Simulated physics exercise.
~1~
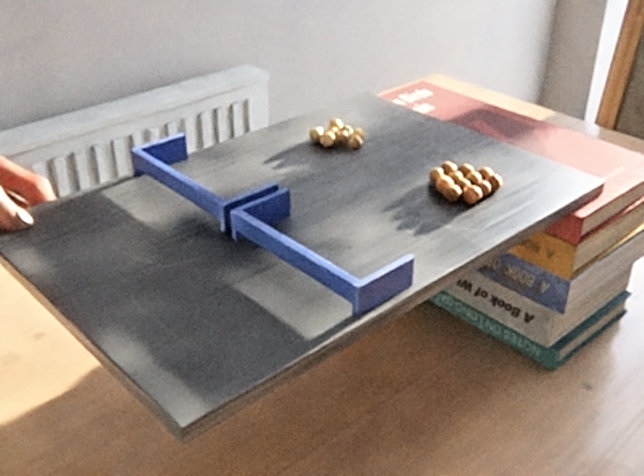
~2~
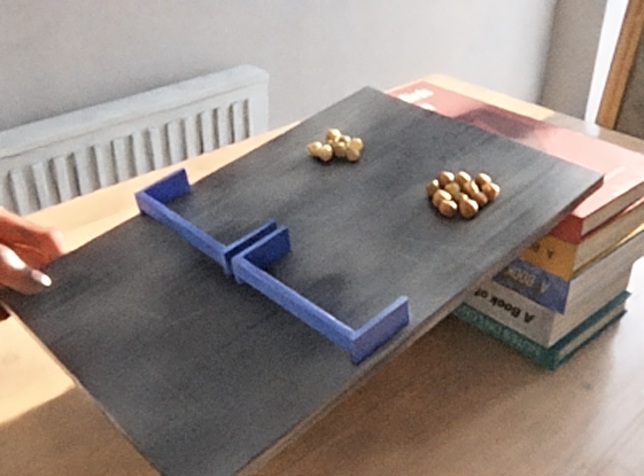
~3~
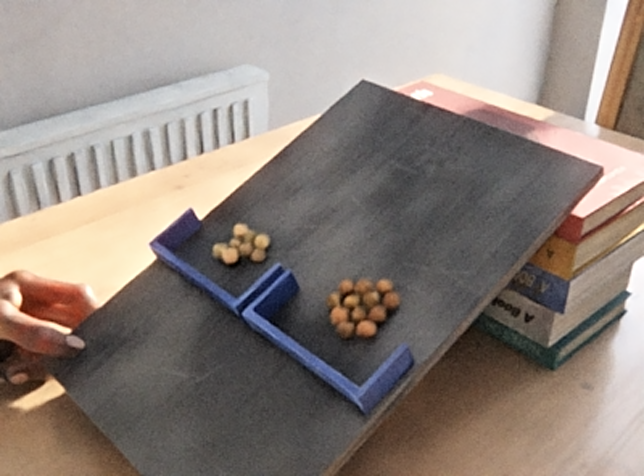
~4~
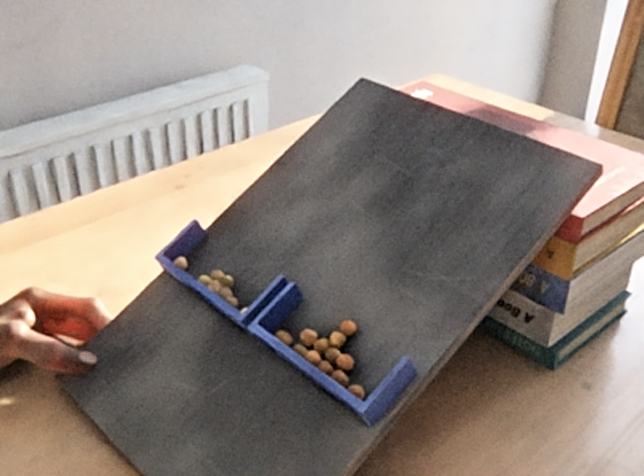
On a wooden table by a radiator, a hand lowered one end of a dark board propped on stacked books, steepening its slope, until two clusters of small round brown balls rolled down and came to rest against the blue barriers.
